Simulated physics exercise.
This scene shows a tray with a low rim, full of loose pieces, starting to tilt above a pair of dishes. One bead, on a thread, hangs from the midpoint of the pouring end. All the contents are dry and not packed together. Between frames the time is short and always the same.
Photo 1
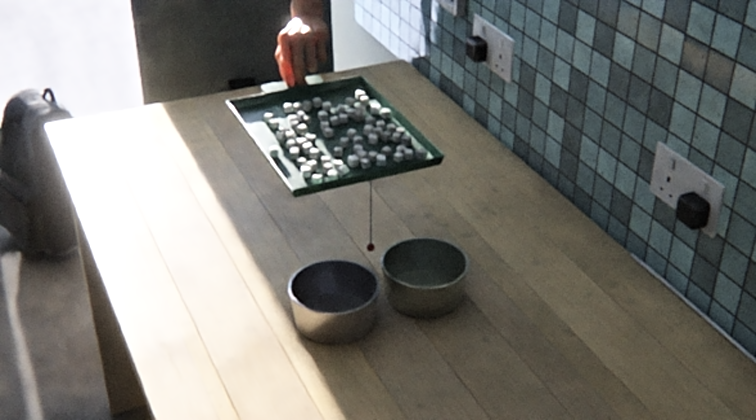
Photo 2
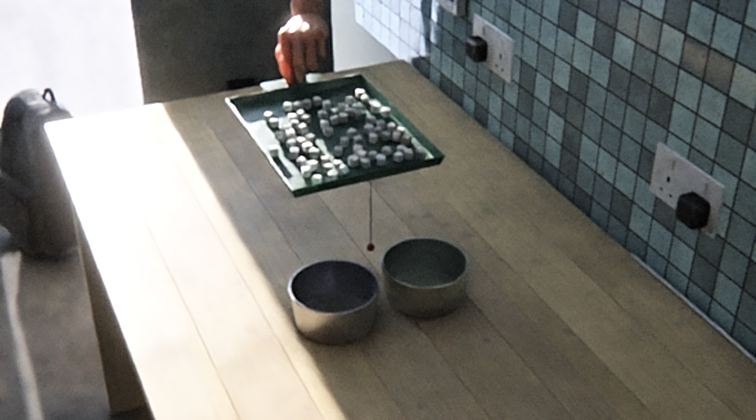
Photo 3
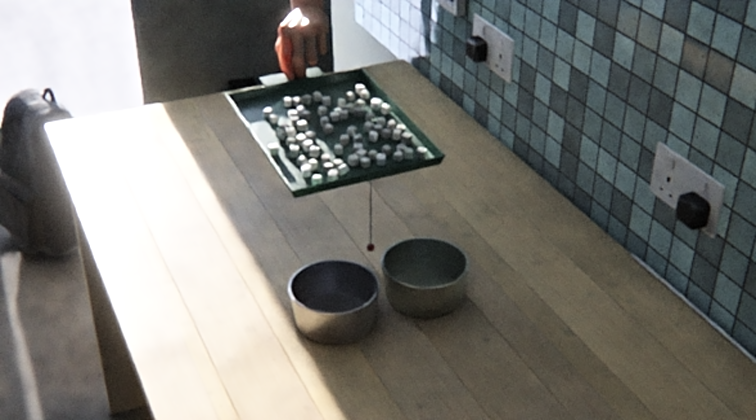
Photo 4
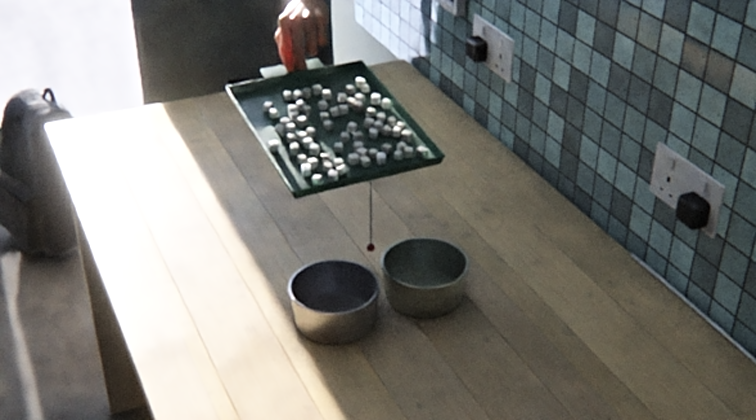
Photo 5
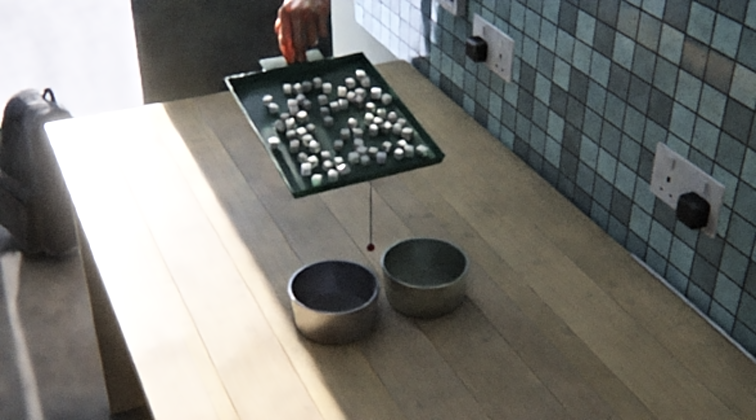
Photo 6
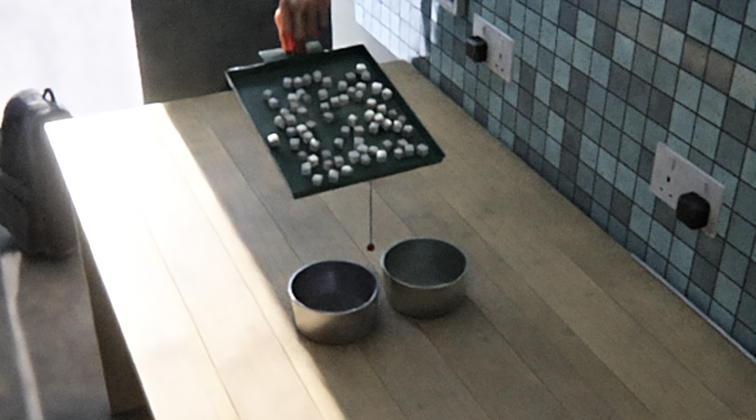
A green tray scattered with small white cubes tilts slowly toward the viewer, its far end rising a little in a hand's grip while the cubes barely shift. Below its near edge a small red bead hangs still on a thread, above two round grey metal dishes side by side. The fixed view looks down on a sunlit wooden counter beside blue-green tiles and white sockets.
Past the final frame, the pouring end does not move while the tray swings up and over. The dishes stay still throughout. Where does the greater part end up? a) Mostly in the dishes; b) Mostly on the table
Option a: Mostly in the dishes.
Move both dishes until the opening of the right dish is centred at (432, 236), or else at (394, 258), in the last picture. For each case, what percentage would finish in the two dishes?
Trial 1 near 10 percent, trial 2 near 40 percent.
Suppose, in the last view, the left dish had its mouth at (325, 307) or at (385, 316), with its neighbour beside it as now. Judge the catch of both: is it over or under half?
At place one in excess of half; at place two not up to half.
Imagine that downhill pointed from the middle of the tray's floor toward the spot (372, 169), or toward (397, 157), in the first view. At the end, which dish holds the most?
The first place favours the right of the two, the second the right of the two.
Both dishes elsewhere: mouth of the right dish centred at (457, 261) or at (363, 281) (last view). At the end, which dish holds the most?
Trial one goes to the left of the two, trial two to the right of the two.
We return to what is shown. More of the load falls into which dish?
It's the left of the two that is fuller.
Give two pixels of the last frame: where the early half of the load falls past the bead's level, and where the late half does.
Roughly at (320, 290) first, and then at (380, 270).
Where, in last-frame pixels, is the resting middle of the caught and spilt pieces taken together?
Resting centre, last picture - approx. (358, 318).
Soon, tray tipped steeply; all on the tray.
A while on, tray tipped right over; nearly all on the tray; a stray few in the left dish; a stray few in the right dish.
Towards the end, tray tipped past a quarter turn; about half in the left dish; about a quarter in the right dish; about a third outside both.
Finally, tray tipped past a quarter turn; about half in the left dish; about a quarter in the right dish; about a third outside both.
